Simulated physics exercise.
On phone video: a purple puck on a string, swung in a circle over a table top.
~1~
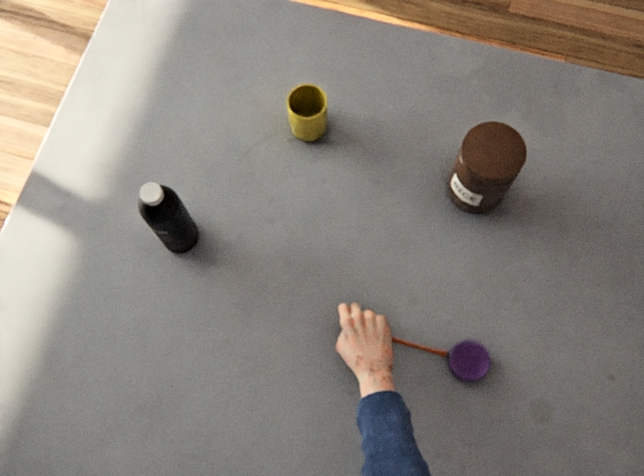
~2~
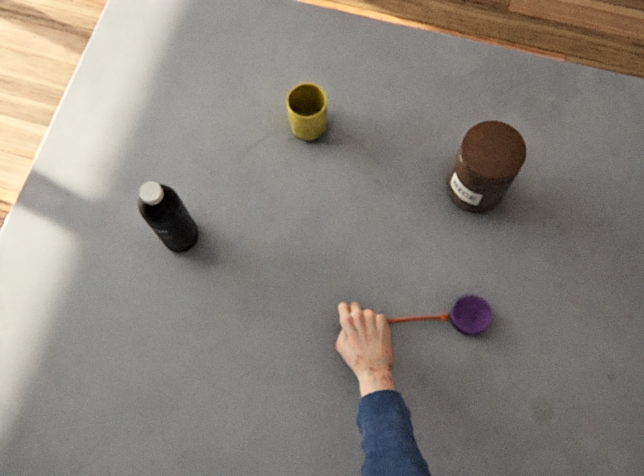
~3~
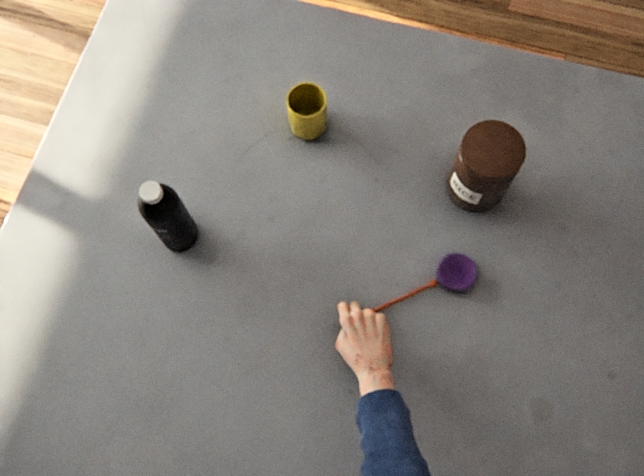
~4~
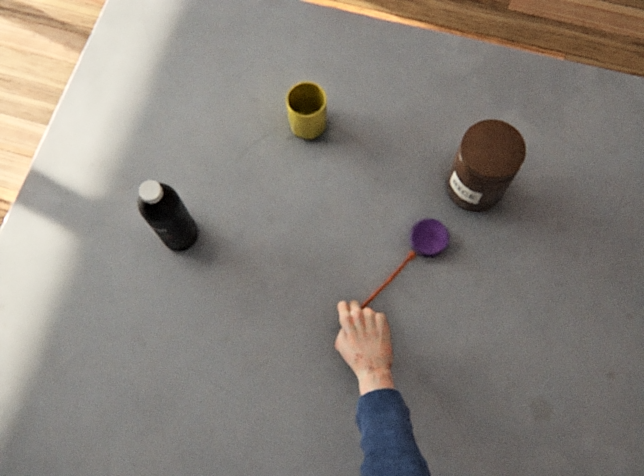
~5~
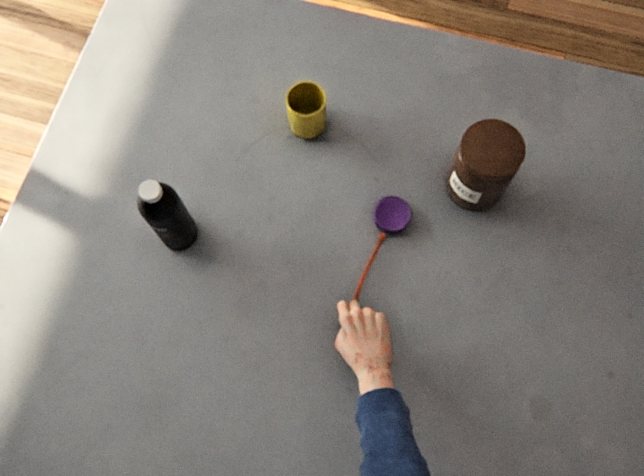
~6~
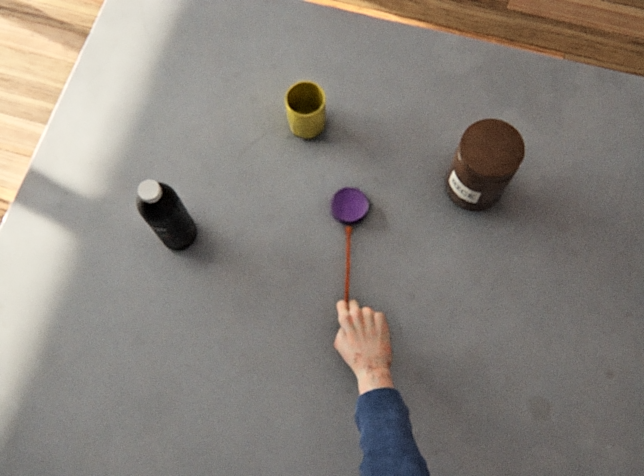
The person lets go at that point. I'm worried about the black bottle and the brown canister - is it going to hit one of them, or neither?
Well, the black bottle will be hit, the brown canister will be missed.
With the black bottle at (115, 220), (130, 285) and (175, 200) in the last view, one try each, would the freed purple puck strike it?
So, the first case sees it get smacked, the second case sees it get away, and the third case sees it get smacked.
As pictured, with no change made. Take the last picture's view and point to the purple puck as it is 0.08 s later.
At that time it sits close to pixel (268, 214).
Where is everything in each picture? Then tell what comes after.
Purple puck (470, 361); black bottle (150, 192); brown canister (494, 150); yellow mug (307, 101), in the first frame.
Purple puck (472, 314), in the second frame.
Purple puck (457, 271), in the third frame.
Purple puck (430, 236), in the fourth frame.
Purple puck (392, 213), in the fifth frame.
Purple puck (349, 204); black bottle (149, 189); brown canister (493, 147); yellow mug (305, 98); going round anticlockwise, in the sixth frame.
Then, 0.08 s on from there, puck near (268, 214).
Then, 0.20 s on from there, puck near (177, 223); black bottle pushed aside.
In the end, puck near (105, 230); black bottle knocked over. The black bottle takes the knock and the brown canister stays untouched.
